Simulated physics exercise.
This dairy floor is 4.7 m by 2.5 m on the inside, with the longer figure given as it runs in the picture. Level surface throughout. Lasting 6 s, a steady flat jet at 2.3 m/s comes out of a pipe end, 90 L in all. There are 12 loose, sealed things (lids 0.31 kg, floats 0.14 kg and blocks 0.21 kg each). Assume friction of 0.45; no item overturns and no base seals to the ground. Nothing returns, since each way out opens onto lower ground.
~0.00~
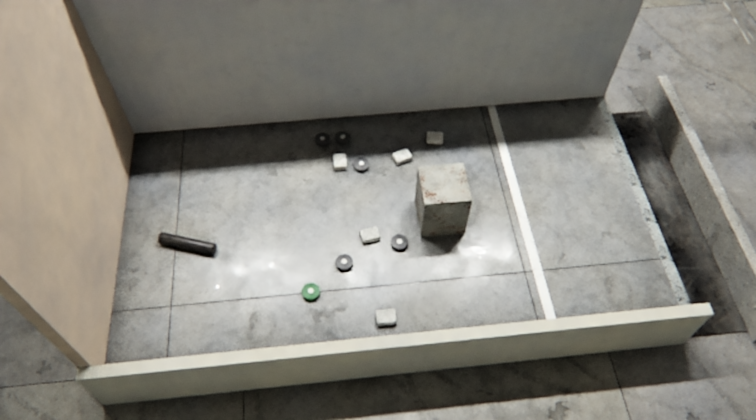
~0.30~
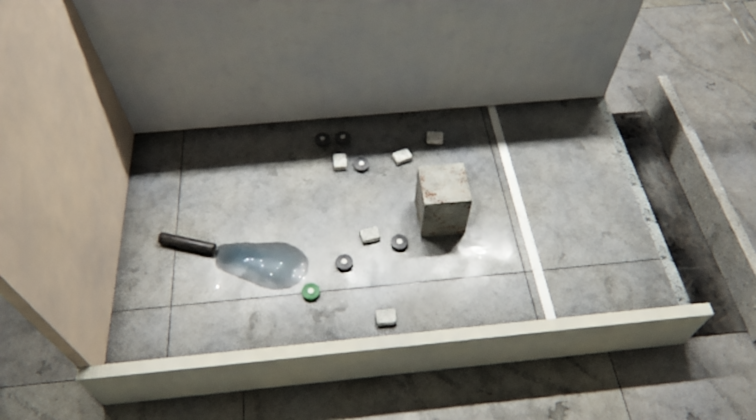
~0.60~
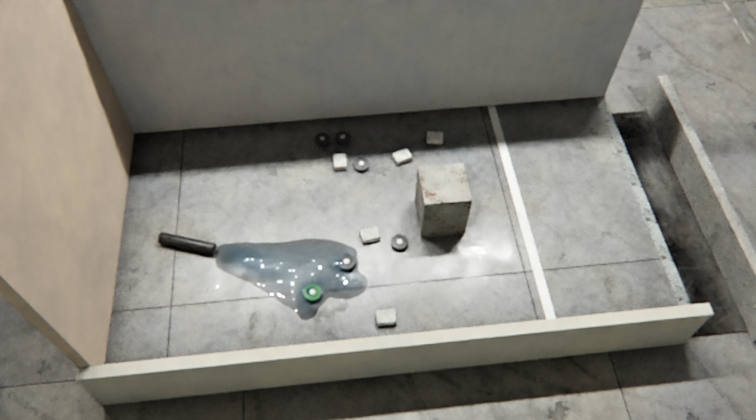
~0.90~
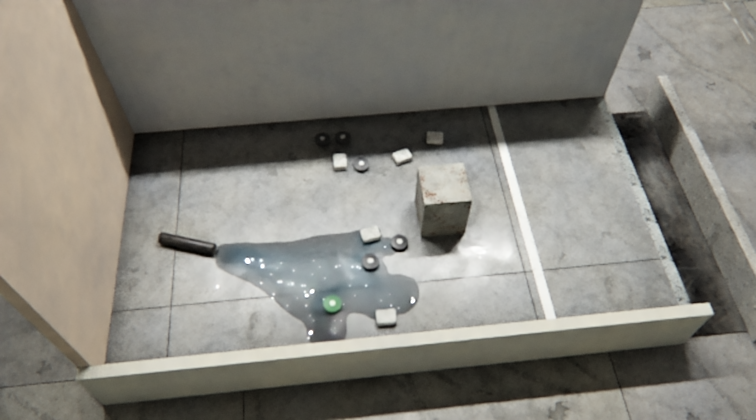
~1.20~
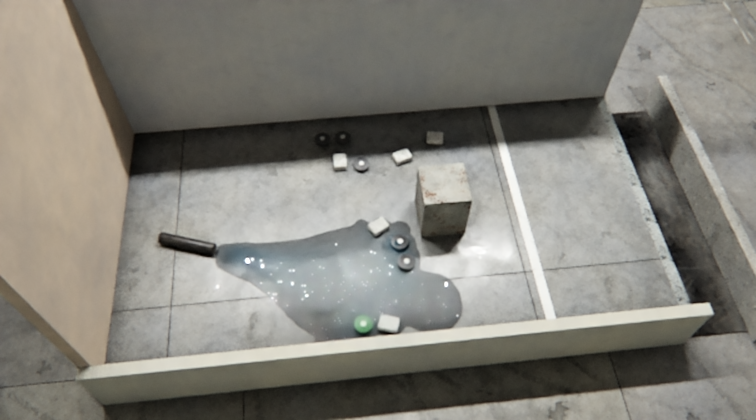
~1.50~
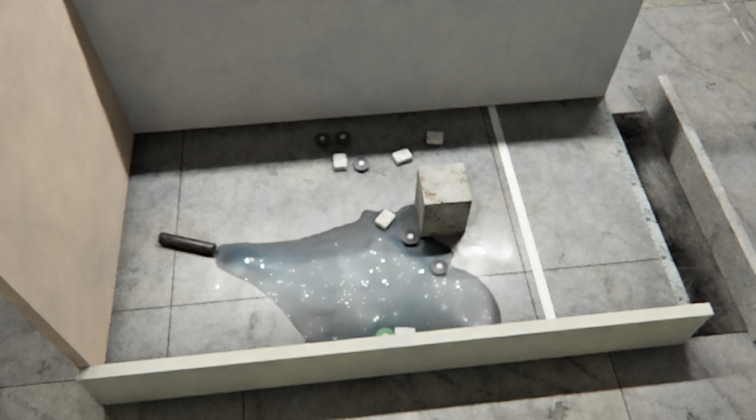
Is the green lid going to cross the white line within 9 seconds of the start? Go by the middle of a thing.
Prediction for the green lid: It ends up beyond.
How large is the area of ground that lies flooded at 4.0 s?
I'd estimate close to 4.0 m2.
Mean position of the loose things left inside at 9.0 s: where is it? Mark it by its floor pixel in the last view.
They're centred close to (405, 173).
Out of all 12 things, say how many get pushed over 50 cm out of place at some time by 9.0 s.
Count: 3.
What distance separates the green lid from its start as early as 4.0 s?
I'd guess some 250 cm by then.
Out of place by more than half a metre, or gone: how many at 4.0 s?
At that time I count 3.
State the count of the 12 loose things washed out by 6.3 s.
Count at that moment: 2.
After 2.1 s the green lid is near (436, 330), 1.1 m from its start, afloat; 0 of 12 are over the mark; 2 afloat.
After 4.0 s the green lid is near (622, 293), 2.6 m from its start, afloat; 3 of 12 are over the mark; 2 afloat.
After 6.3 s the green lid has gone out; 3 of 12 are over the mark; 0 afloat.
After 9.0 s the green lid has gone out; 3 of 12 are over the mark; 0 afloat.
